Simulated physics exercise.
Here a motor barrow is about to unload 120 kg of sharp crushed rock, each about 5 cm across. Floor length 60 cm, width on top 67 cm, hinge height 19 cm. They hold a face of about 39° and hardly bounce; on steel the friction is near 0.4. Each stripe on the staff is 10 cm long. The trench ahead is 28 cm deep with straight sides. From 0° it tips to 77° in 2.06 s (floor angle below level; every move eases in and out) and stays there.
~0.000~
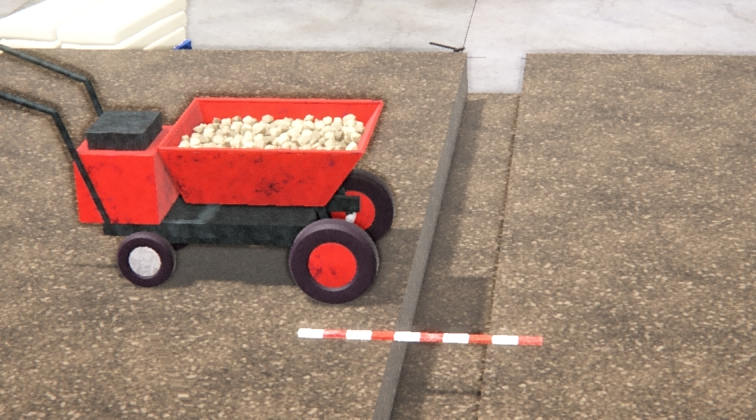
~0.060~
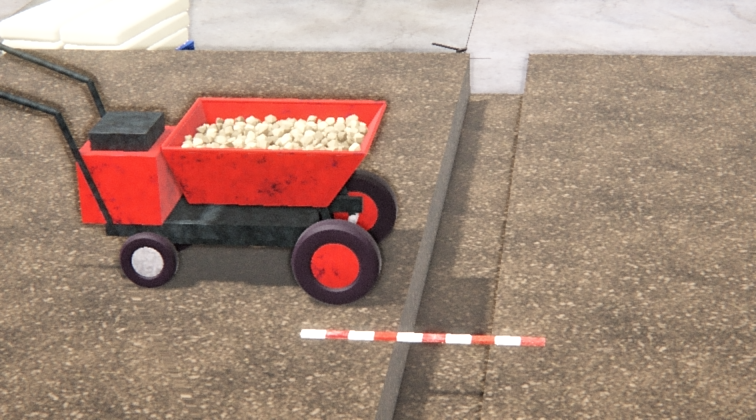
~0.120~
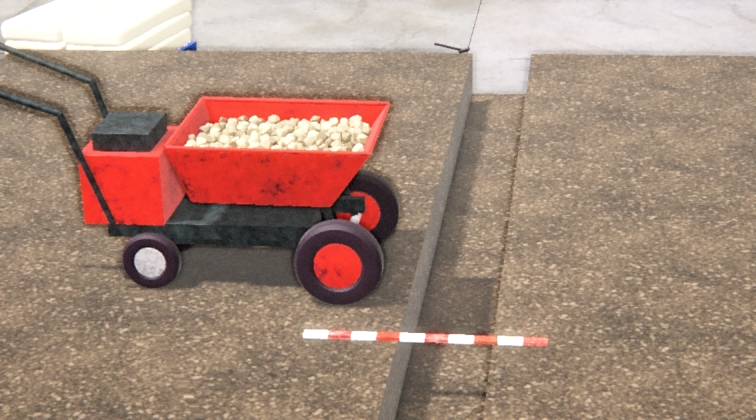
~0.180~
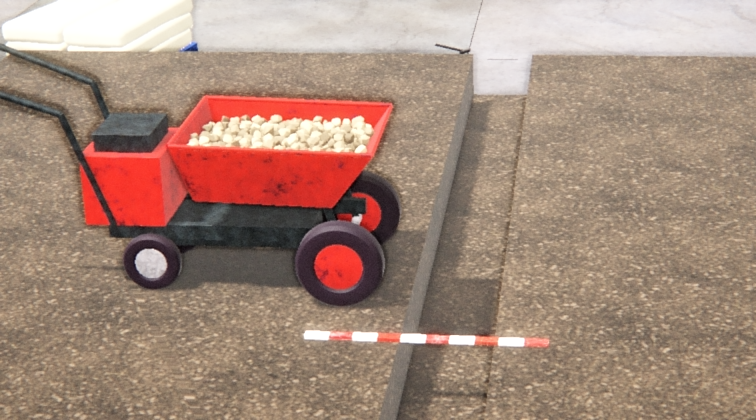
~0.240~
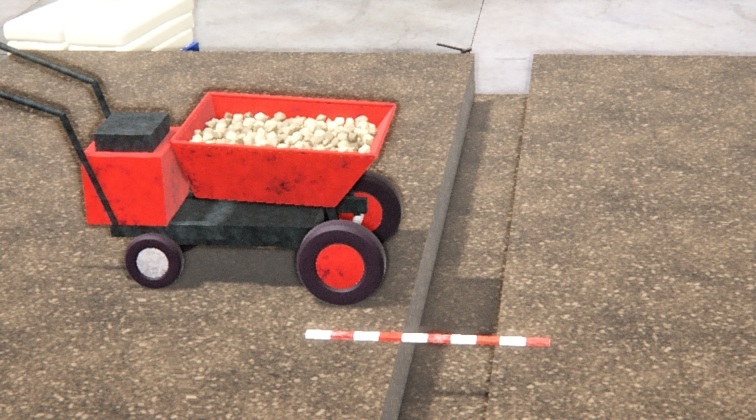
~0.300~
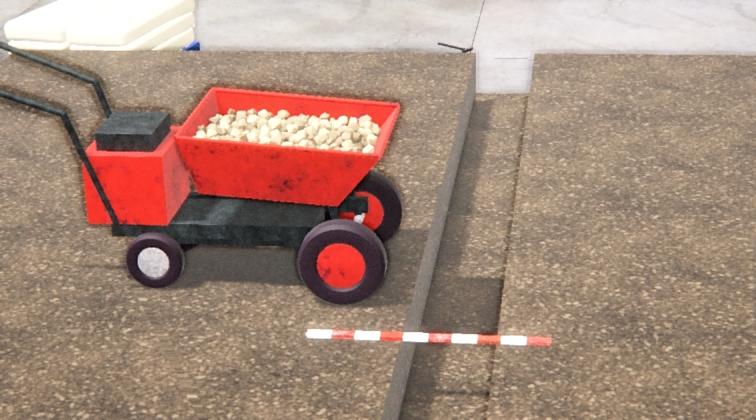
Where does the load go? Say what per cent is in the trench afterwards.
Close to 68 in a hundred.
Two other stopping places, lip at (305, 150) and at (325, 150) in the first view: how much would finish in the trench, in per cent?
First some 100, then 95 per cent.
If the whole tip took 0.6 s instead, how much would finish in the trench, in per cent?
In that case some 35 per cent.
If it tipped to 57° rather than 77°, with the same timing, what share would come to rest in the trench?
It would be near 10 per cent.
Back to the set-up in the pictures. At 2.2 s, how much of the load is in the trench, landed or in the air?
Some 25 per cent.
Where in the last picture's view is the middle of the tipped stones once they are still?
Near (490, 306).
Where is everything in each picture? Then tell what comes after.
In the first frame, the skip is at 0°, its lip at (362, 153); the top of the load is at (289, 128).
In the second frame, the skip is at 0°, its lip at (365, 154); the top of the load is at (292, 128); the stones move at 0.1 m/s on average.
The third frame shows lip at (369, 154), floor tilted 1°, highest stones at (285, 128); the stones move at 0.1 m/s on average.
The fourth frame shows lip at (372, 156), floor tilted 2°, highest stones at (287, 128); the stones move at 0.2 m/s on average.
The fifth frame shows lip at (376, 156), floor tilted 3°, highest stones at (264, 127); the stones move at 0.2 m/s on average.
The sixth frame shows lip at (380, 157), floor tilted 4°, highest stones at (248, 123); the stones move at 0.3 m/s on average.
After 1.5 s the floor is at 65°; 99 % in the skip, 1 % in the trench; the foremost stones are at (483, 237).
After 2.2 s the floor is at 77°; 54 % in the skip, 23 % in the trench, 23 % past the trench; the foremost stones are at (594, 286).
After 2.5 s the floor is at 77°; 25 % in the skip, 41 % in the trench, 34 % past the trench; the foremost stones are at (628, 278).
After 4.5 s the floor is at 77°; 0 % in the skip, 68 % in the trench, 32 % past the trench; the foremost stones are at (633, 284).
